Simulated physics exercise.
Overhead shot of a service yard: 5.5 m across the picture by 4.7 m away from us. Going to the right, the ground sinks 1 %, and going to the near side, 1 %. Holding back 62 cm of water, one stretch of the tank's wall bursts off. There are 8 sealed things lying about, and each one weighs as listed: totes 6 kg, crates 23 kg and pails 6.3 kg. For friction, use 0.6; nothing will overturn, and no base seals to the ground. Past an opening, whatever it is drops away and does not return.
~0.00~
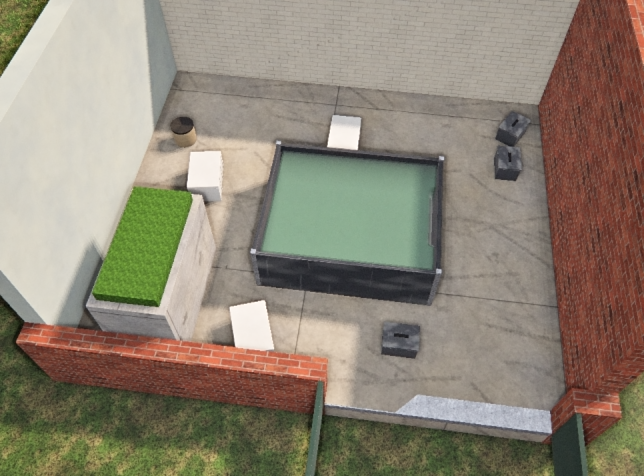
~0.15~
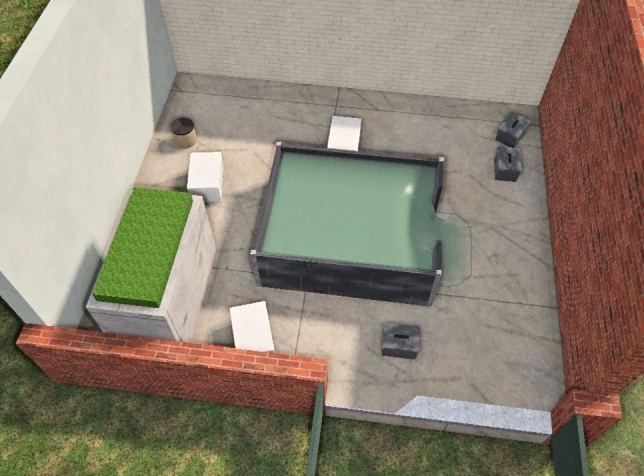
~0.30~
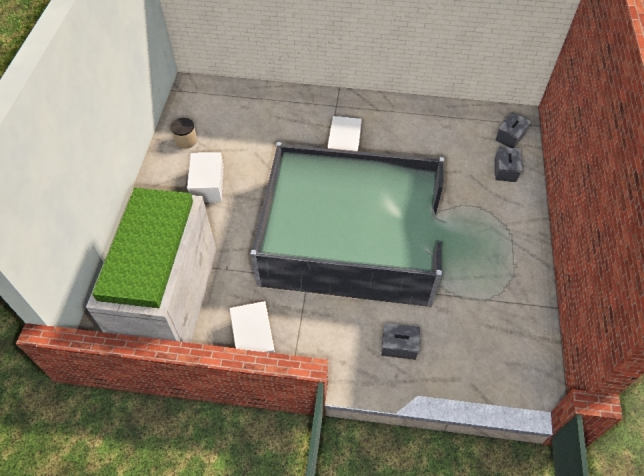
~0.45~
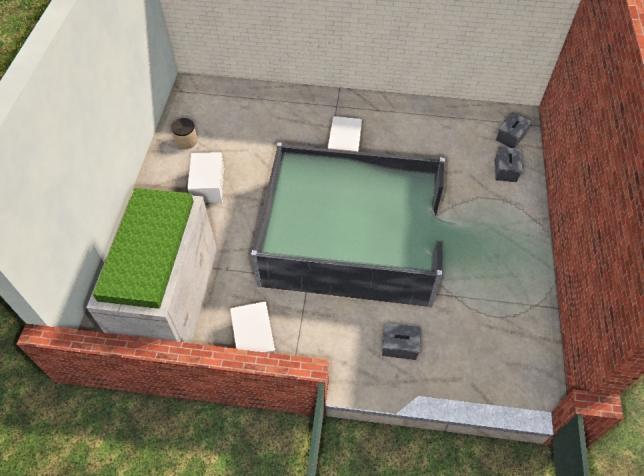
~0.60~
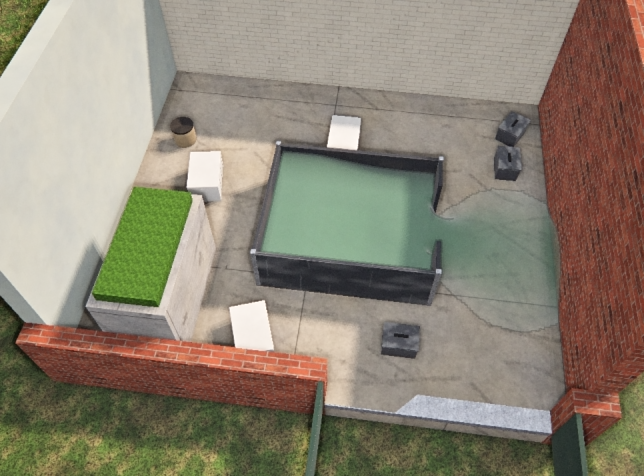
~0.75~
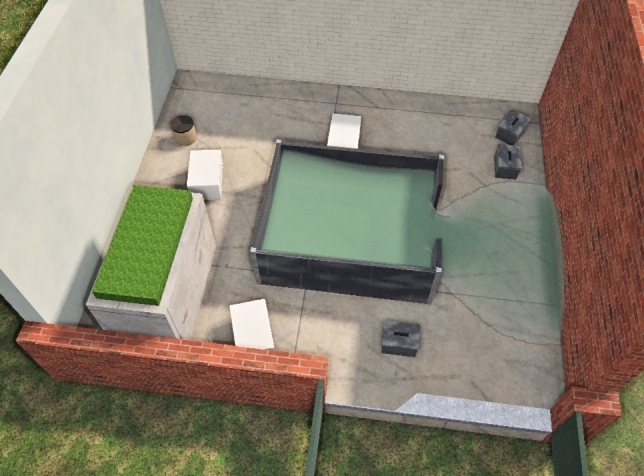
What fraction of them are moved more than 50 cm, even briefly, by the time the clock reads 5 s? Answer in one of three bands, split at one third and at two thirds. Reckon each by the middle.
Under a third.
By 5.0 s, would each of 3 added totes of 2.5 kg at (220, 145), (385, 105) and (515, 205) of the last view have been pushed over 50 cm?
Taking them one by one: It stays within, then it goes beyond, then it goes beyond.
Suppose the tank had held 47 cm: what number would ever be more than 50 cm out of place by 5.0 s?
Result: 2.
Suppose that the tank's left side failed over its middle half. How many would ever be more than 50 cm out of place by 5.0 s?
Then it comes to 4.
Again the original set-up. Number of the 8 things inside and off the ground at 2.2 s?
At that instant the tally stands at 0.
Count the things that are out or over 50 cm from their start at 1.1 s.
The answer is 0.
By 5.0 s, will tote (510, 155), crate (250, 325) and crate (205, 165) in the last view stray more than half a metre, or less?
In that order: Past it, under, short of it.
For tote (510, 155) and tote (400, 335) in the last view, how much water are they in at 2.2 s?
First roughly 3 cm, second roughly 0 cm.
After 1.1 s 0 of 8 are over 50 cm from their spots; 0 afloat.
After 2.2 s 2 of 8 are over 50 cm from their spots; 0 afloat.
After 3.5 s 2 of 8 are over 50 cm from their spots; 0 afloat.
After 5.0 s 2 of 8 are over 50 cm from their spots, and 2 have been at some point; 2 afloat.
